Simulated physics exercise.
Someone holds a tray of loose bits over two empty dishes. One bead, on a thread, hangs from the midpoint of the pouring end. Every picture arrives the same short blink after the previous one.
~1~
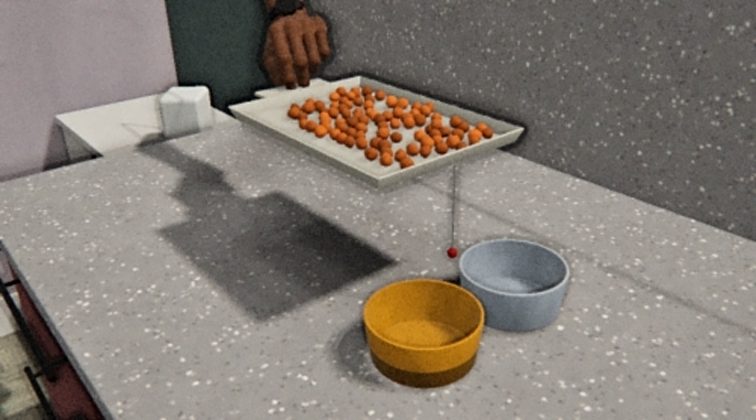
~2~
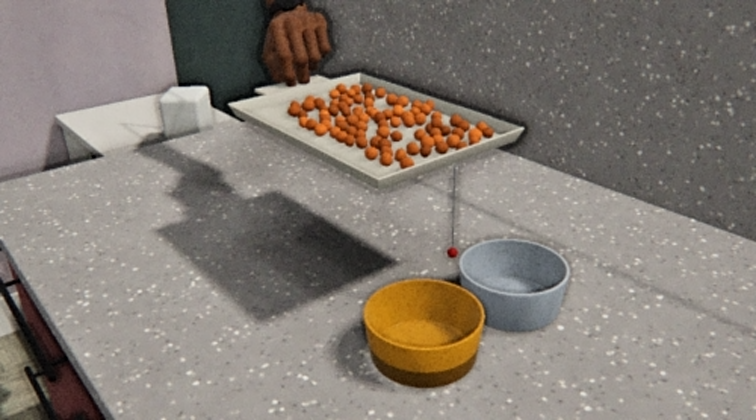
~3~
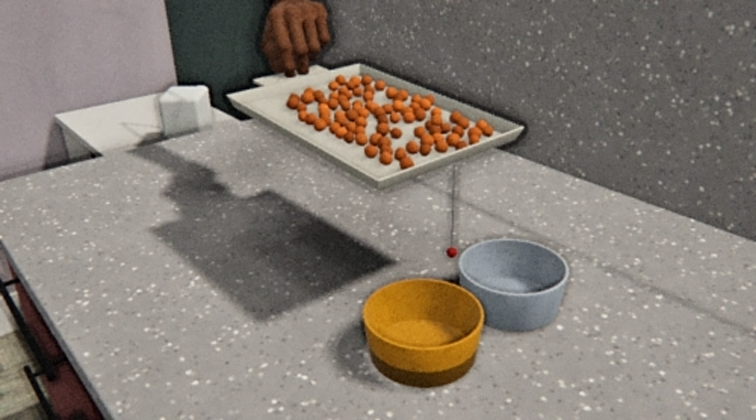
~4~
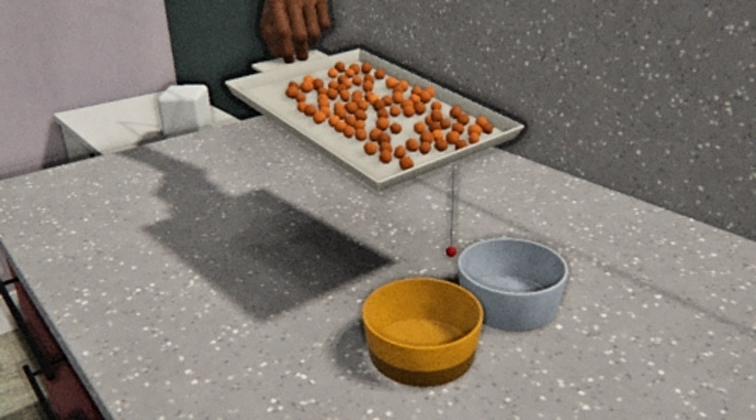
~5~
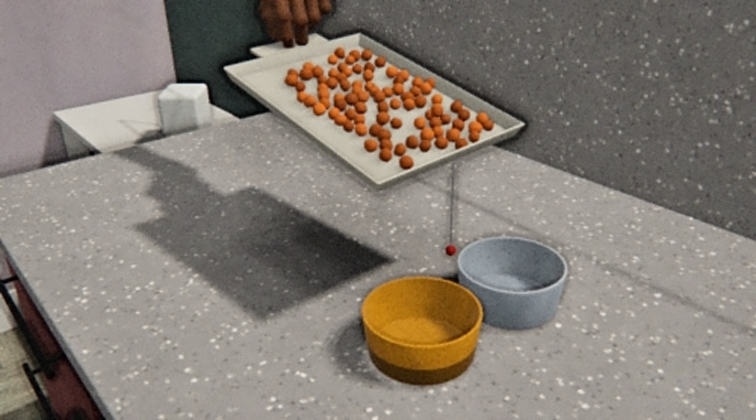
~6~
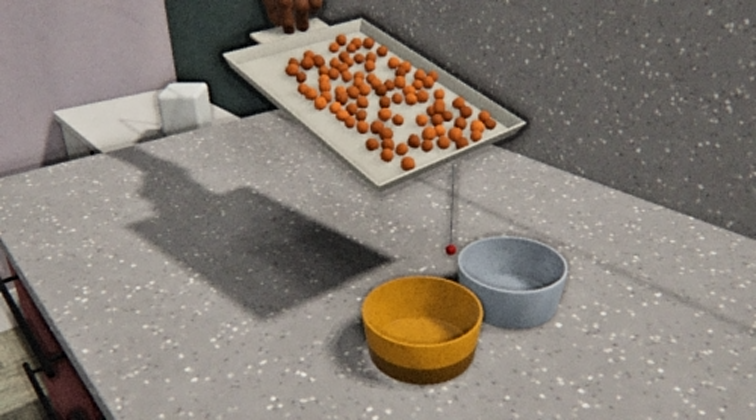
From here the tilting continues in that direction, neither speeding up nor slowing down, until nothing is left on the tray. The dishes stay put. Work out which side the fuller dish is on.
The left dish.
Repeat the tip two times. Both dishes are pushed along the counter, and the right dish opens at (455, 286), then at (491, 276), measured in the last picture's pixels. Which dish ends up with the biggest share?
First try: The rightmost dish. Second try: The leftmost dish.
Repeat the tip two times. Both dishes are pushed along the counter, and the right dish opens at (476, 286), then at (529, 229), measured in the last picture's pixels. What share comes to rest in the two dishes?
Roughly 80 per cent, then roughly 30 per cent.
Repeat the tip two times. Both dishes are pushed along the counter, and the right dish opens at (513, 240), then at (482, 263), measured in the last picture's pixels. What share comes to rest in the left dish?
The first gives 50 %, the second 60 %.
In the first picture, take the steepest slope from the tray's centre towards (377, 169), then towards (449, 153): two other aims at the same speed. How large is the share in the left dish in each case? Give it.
Shares, approx.: 70 %, then 20 %.
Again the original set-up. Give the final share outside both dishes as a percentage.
Share outside: Near 10 %.
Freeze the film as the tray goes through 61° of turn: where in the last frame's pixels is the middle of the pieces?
Roughly (414, 151).
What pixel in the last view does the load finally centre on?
Centre at rest: Close to (428, 338).
Shortly afterwards, tray tipped steeply; the bulk on the tray; a little in the left dish; only a few outside both; a little in the air.
Next, tray tipped past a quarter turn; the bulk in the left dish; a little in the right dish; a little outside both.
Some moments later, tray tipped past a quarter turn; the bulk in the left dish; a little in the right dish; a little outside both.
In the end, tray tipped past a quarter turn; the bulk in the left dish; a little in the right dish; a little outside both.
